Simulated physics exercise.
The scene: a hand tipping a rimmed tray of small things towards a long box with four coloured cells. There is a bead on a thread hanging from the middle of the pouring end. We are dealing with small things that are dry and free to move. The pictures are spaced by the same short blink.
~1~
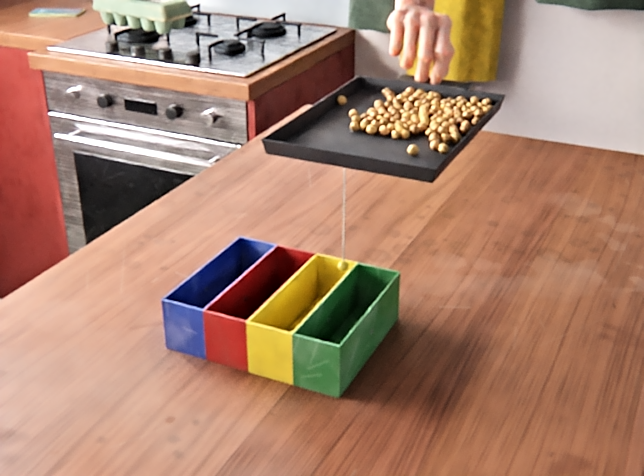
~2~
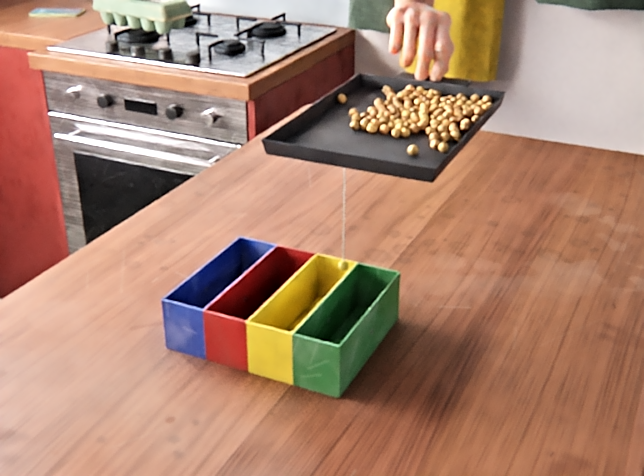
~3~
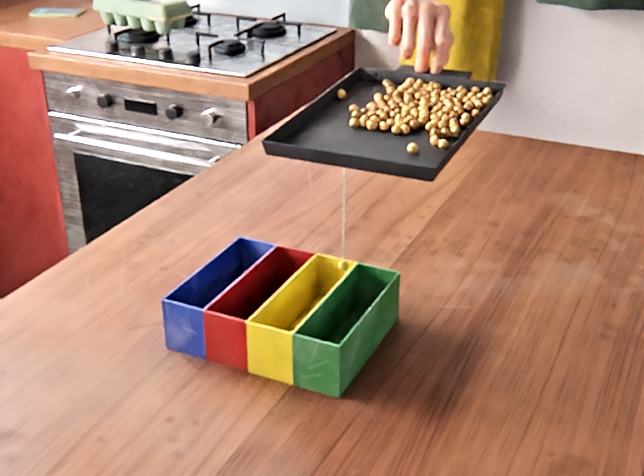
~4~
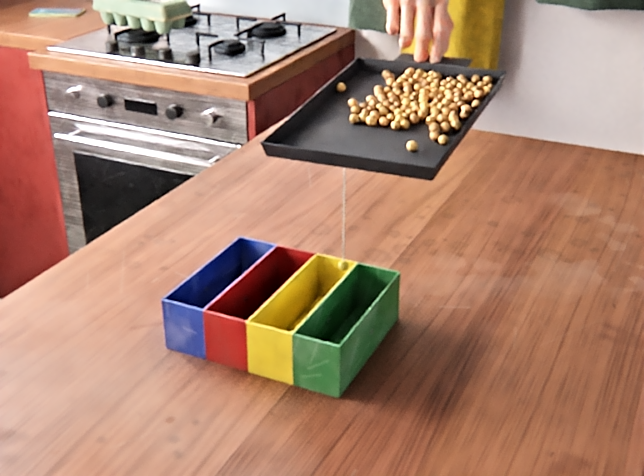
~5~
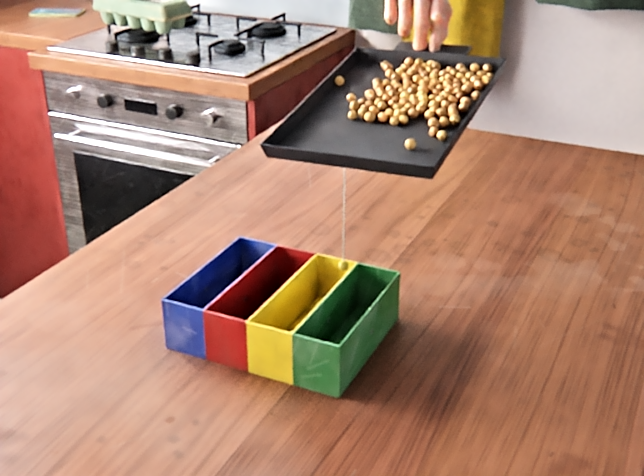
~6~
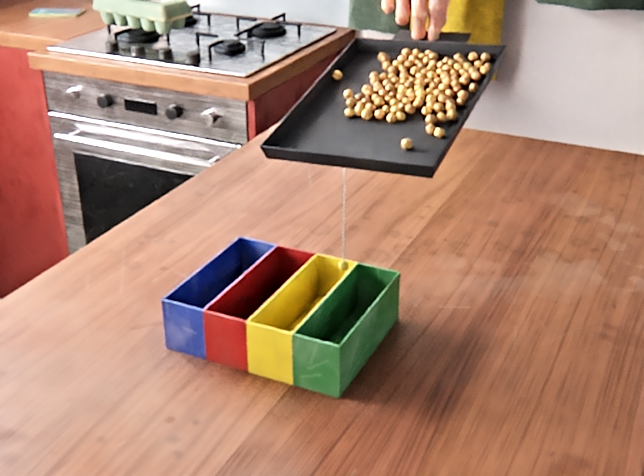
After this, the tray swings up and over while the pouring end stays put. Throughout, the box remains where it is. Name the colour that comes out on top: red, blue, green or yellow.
Red comes out on top.
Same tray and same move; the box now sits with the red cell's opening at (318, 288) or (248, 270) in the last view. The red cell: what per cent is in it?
Around 20 and around 40 per cent, in that order.
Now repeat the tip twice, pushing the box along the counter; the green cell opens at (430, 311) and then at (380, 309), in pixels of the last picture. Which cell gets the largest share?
For the first spot I'd say the blue cell, and for the second spot the blue cell.
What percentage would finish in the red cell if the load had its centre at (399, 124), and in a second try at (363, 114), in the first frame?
First try 50 %, second try 50 %.
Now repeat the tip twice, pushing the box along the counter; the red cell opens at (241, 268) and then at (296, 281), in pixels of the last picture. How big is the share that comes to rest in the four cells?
First about 90, then 90 per cent.
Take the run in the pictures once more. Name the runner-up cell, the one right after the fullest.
Ranked number two: The cell in yellow.
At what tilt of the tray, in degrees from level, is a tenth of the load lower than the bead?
Somewhere near 55 degrees, I'd say.
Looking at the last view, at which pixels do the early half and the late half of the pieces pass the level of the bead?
Around (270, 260) and then (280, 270).
Soon after the last picture, tray tipped steeply; most on the tray; a small part in the blue cell; a small part in the red cell; a stray few in the yellow cell; a small part falling or outside the box.
A little later, tray tipped right over; a small part on the tray; about half in the red cell; about a quarter in the yellow cell; a small part in the blue cell; a small part in the green cell; a small part falling or outside the box.
Later still, tray tipped past a quarter turn; about half in the red cell; about a quarter in the yellow cell; a small part in the blue cell; a small part in the green cell; a stray few falling or outside the box.
At rest, tray tipped past a quarter turn; about half in the red cell; about a quarter in the yellow cell; a small part in the blue cell; a small part in the green cell; a stray few outside the box.
